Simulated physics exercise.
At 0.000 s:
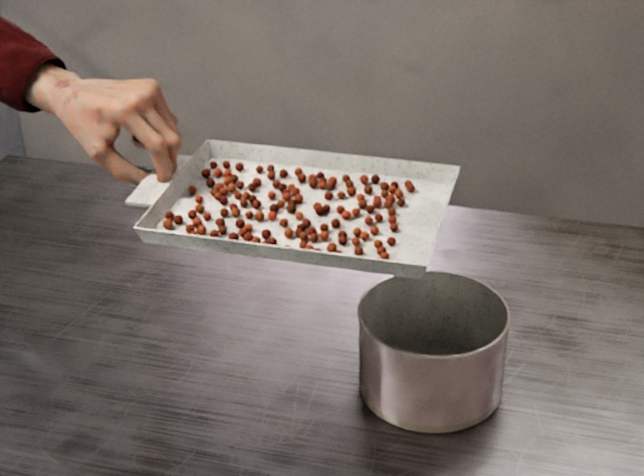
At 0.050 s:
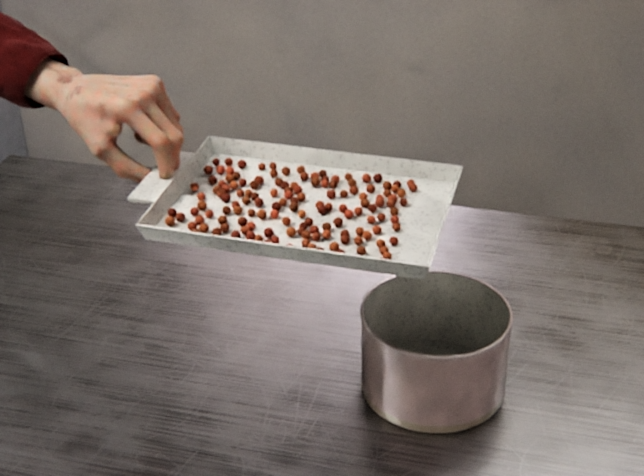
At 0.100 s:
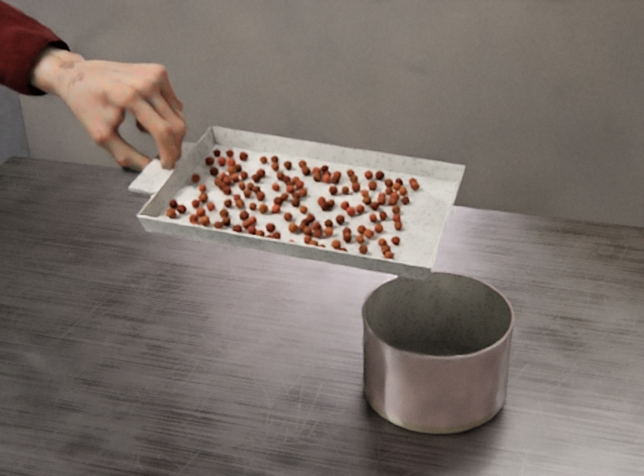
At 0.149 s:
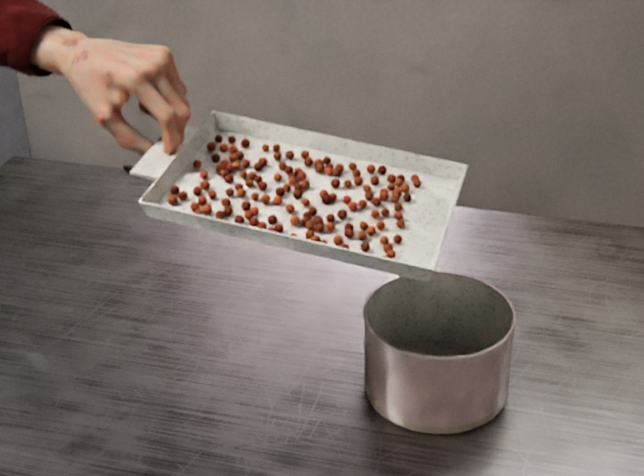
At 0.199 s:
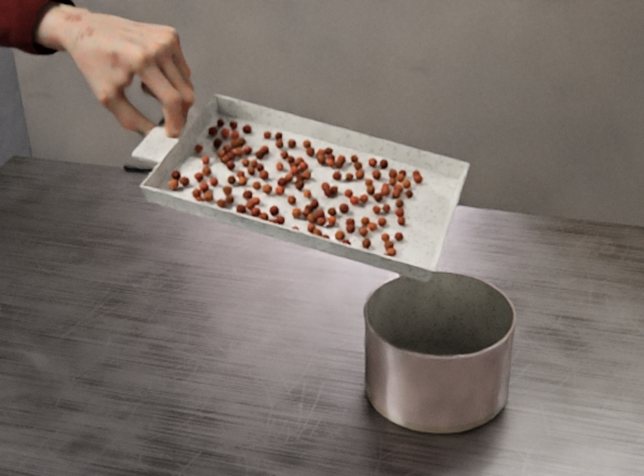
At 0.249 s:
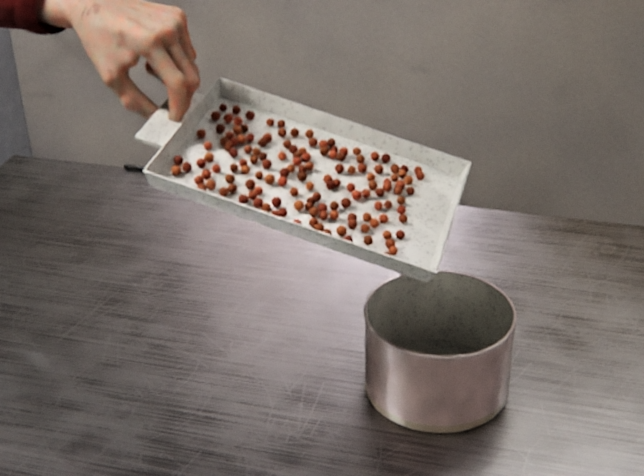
The clip opens on a hand in a red sleeve holding a shallow, pale tray scattered with small reddish-brown balls, its right end above a metal pot on a dark, scratched surface. The hand raises the tray's left end, steepening its slant toward the pot while the balls stay spread across it.
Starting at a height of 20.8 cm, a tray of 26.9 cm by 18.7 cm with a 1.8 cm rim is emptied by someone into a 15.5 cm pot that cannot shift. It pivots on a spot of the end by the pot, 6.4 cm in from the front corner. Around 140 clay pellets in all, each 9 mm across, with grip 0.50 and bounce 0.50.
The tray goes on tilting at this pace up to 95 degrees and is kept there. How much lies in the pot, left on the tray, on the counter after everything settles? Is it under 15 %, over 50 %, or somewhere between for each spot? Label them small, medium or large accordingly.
Pot - medium, tray - small, counter - large.
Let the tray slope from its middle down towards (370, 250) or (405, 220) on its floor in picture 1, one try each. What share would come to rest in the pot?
That would be close to 0 per cent, then close to 65 per cent.
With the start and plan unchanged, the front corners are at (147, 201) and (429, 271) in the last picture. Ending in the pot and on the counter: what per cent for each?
Pot 0 % / counter 100 %.
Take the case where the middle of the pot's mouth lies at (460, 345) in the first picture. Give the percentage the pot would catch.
Estimate: ~ 90 %.
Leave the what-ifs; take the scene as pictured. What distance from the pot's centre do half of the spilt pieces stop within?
Distance: Some 16 cm.
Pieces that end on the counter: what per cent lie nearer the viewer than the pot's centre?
I'd put it at around 100 per cent.
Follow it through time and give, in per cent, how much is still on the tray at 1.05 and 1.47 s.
85 then 5.
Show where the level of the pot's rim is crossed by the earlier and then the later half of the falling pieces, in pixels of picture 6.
First half close to (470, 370), second half close to (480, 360).
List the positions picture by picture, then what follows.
In the first frame, tray tilt 0 degrees, front corners at (142, 225) and (421, 261); middle of the pieces at (292, 209); pot at (434, 311).
In the second frame, tray tilt 1 degrees, front corners at (144, 222) and (424, 262); middle of the pieces at (294, 207).
In the third frame, tray tilt 3 degrees, front corners at (146, 214) and (426, 263), lowest corner right front; middle of the pieces at (296, 202).
In the fourth frame, tray tilt 7 degrees, front corners at (147, 200) and (429, 264), lowest corner right front; middle of the pieces at (298, 194).
In the fifth frame, tray tilt 11 degrees, front corners at (149, 184) and (430, 265), lowest corner right front; middle of the pieces at (300, 185).
In the sixth frame, tray tilt 15 degrees, front corners at (152, 169) and (431, 266), lowest corner right front; middle of the pieces at (302, 177); pot at (440, 311). Its pace works out near 80 degrees a second.
After 0.73 s, tilt 53 degrees; the tray holds 100 %, the pot 0 %.
After 1.05 s, tilt 78 degrees; the tray holds 85 %, the pot 0 %.
After 1.47 s, tilt 95 degrees; the tray holds 5 %, the pot 20 %.
By 2.2 s all is still; pot 30 %, tray 0 %, counter 70 %.
